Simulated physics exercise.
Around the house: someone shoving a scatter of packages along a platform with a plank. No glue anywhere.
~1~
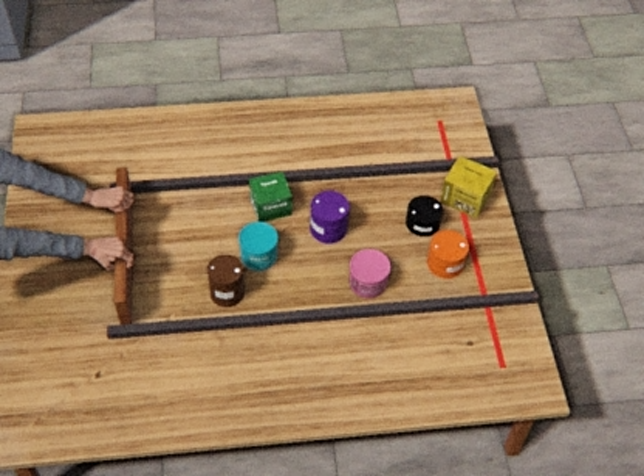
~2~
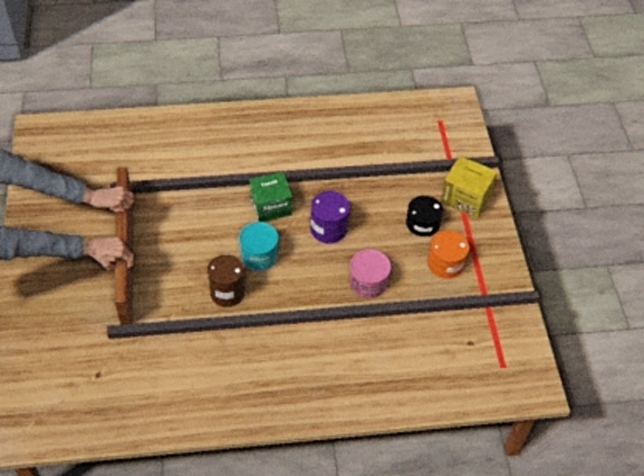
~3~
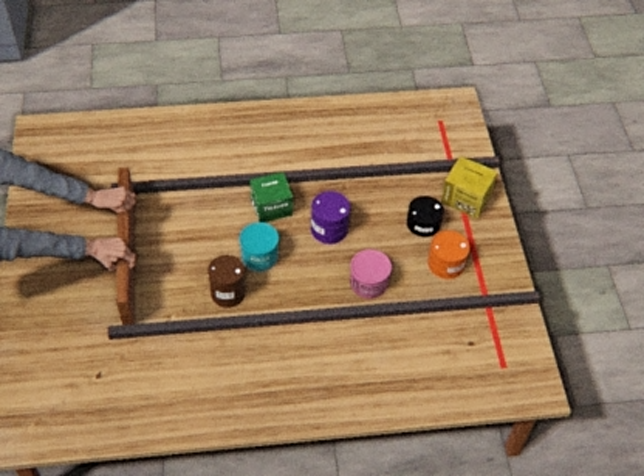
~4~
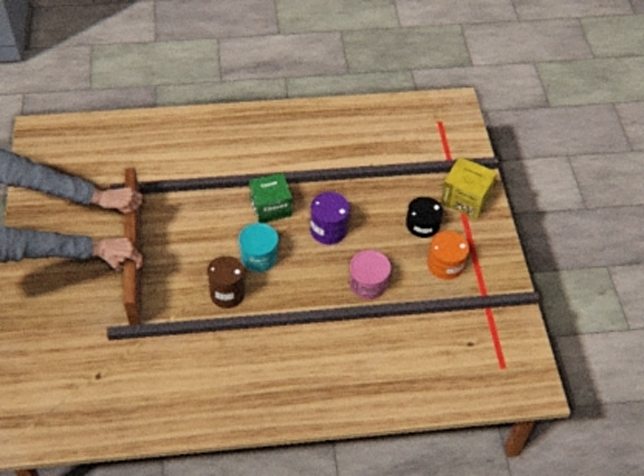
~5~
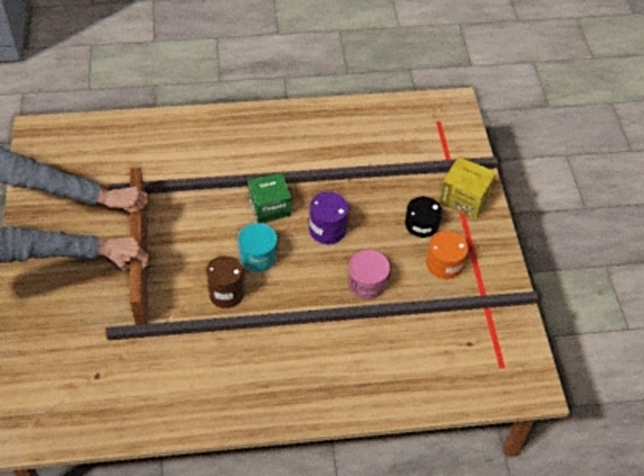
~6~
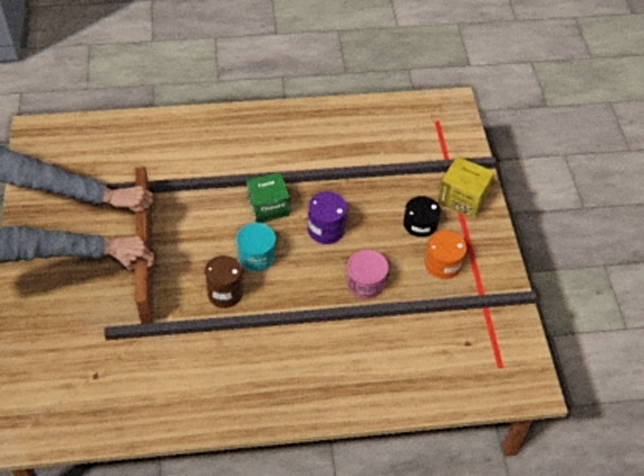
On a wooden table, two hands slide a plank slightly right toward scattered, unmoving containers.
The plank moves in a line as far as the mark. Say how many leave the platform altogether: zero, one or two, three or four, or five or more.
As it turns out, the number that fall off is three or four.
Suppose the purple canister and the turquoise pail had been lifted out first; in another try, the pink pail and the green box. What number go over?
The counts: 2 and 1.
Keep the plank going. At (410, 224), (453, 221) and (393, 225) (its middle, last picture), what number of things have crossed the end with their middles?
Past the end: 0, 0 and 0.
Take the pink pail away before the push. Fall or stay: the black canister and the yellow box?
The black canister goes over; the yellow box is lost.
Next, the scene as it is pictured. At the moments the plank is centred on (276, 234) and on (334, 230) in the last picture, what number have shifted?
The counts are 3 and 5.
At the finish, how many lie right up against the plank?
The number is 4.
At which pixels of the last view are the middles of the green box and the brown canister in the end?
Near (473, 179) and (497, 264).
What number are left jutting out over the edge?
0 of them.
A little later, none off yet; yellow box at rest near (466, 188); orange canister at rest near (445, 255); black canister at rest near (422, 217).
Next, none off yet; yellow box at rest near (466, 188); orange canister shifted a little near (452, 253); black canister shifted a little near (433, 215).
When it is over, the number that fall off is three or four; down, pink pail, black canister, orange canister and yellow box.
